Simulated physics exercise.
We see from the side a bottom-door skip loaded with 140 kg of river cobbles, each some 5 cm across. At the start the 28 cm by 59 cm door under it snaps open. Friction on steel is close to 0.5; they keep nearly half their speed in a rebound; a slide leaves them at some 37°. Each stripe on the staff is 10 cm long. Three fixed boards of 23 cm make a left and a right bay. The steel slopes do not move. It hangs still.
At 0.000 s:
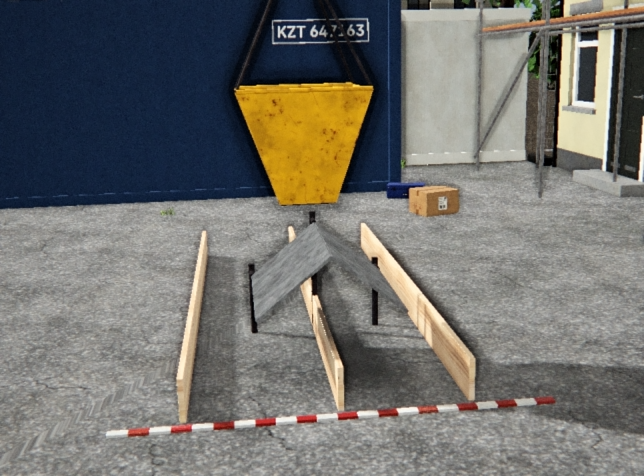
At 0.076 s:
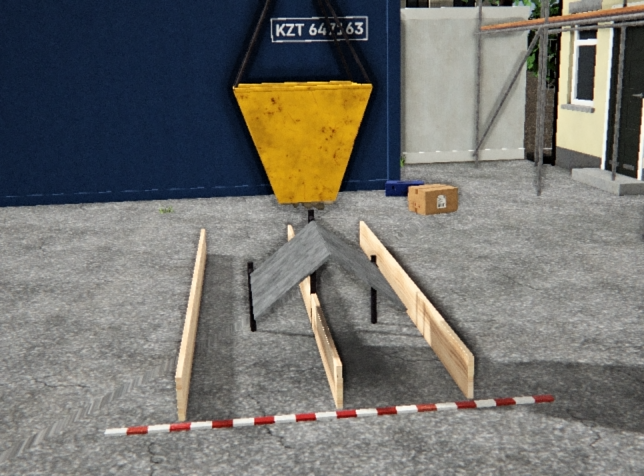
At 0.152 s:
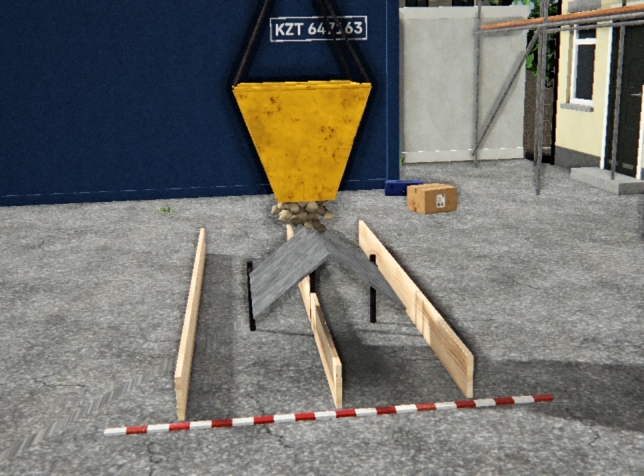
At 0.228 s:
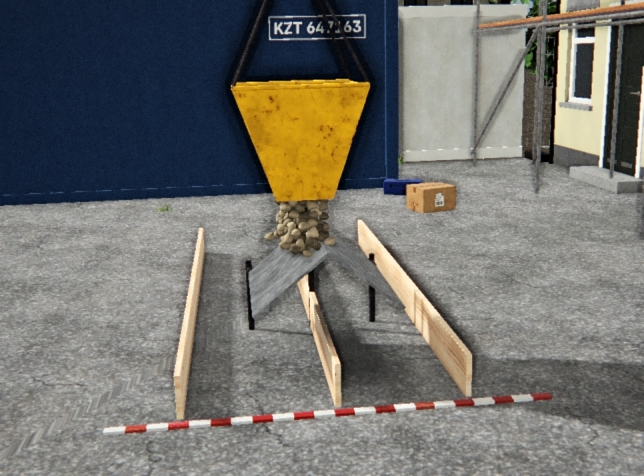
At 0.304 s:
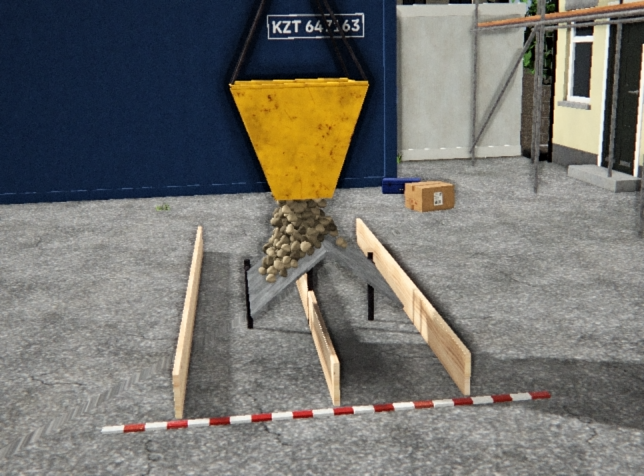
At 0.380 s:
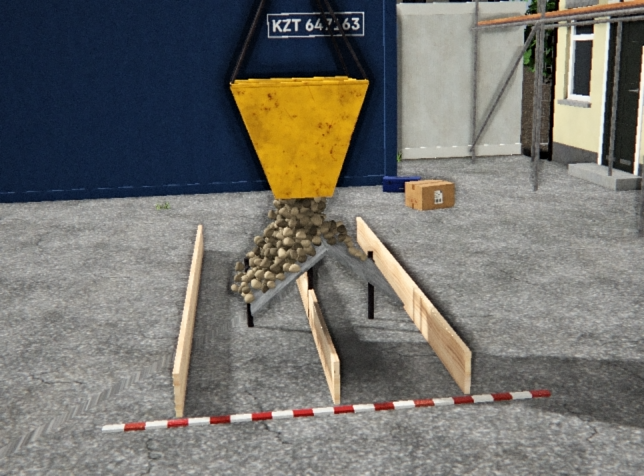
A yellow skip hung still above a grey peaked ramp between wooden boards, then brown stones poured from its bottom, piled onto the peak and slid mostly down the left slope, a few going right.
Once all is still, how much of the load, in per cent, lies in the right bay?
About 13 per cent.
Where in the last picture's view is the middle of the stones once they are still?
Near (221, 355).
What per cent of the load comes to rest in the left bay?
About 80 per cent.
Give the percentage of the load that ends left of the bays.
Some 5 per cent of the load.
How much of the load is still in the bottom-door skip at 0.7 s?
It holds some 0 per cent.
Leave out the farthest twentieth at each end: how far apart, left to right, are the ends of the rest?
Roughly 130 cm.
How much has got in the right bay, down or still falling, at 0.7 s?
About 5 per cent by then.
After 0.7 s, 0 % in the bottom-door skip, 54 % on the steel, 42 % falling or lying in the left bay, 3 % falling or lying in the right bay; the stones farthest right are at (422, 319).
After 1.1 s, 0 % in the bottom-door skip, 5 % on the steel, 3 % falling or lying left of the bays, 78 % falling or lying in the left bay, 12 % falling or lying in the right bay, 1 % falling or lying right of the bays; the stones farthest right are at (449, 317).
After 1.7 s, 0 % in the bottom-door skip, 4 % falling or lying left of the bays, 82 % falling or lying in the left bay, 13 % falling or lying in the right bay, 1 % falling or lying right of the bays; the stones farthest right are at (480, 340).
After 2.6 s, 0 % in the bottom-door skip, 4 % falling or lying left of the bays, 82 % falling or lying in the left bay, 13 % falling or lying in the right bay, 1 % falling or lying right of the bays; the stones farthest right are at (485, 345).
After 4.5 s, 0 % in the bottom-door skip, 4 % left of the bays, 82 % in the left bay, 13 % in the right bay, 1 % right of the bays; the stones farthest right are at (485, 345).
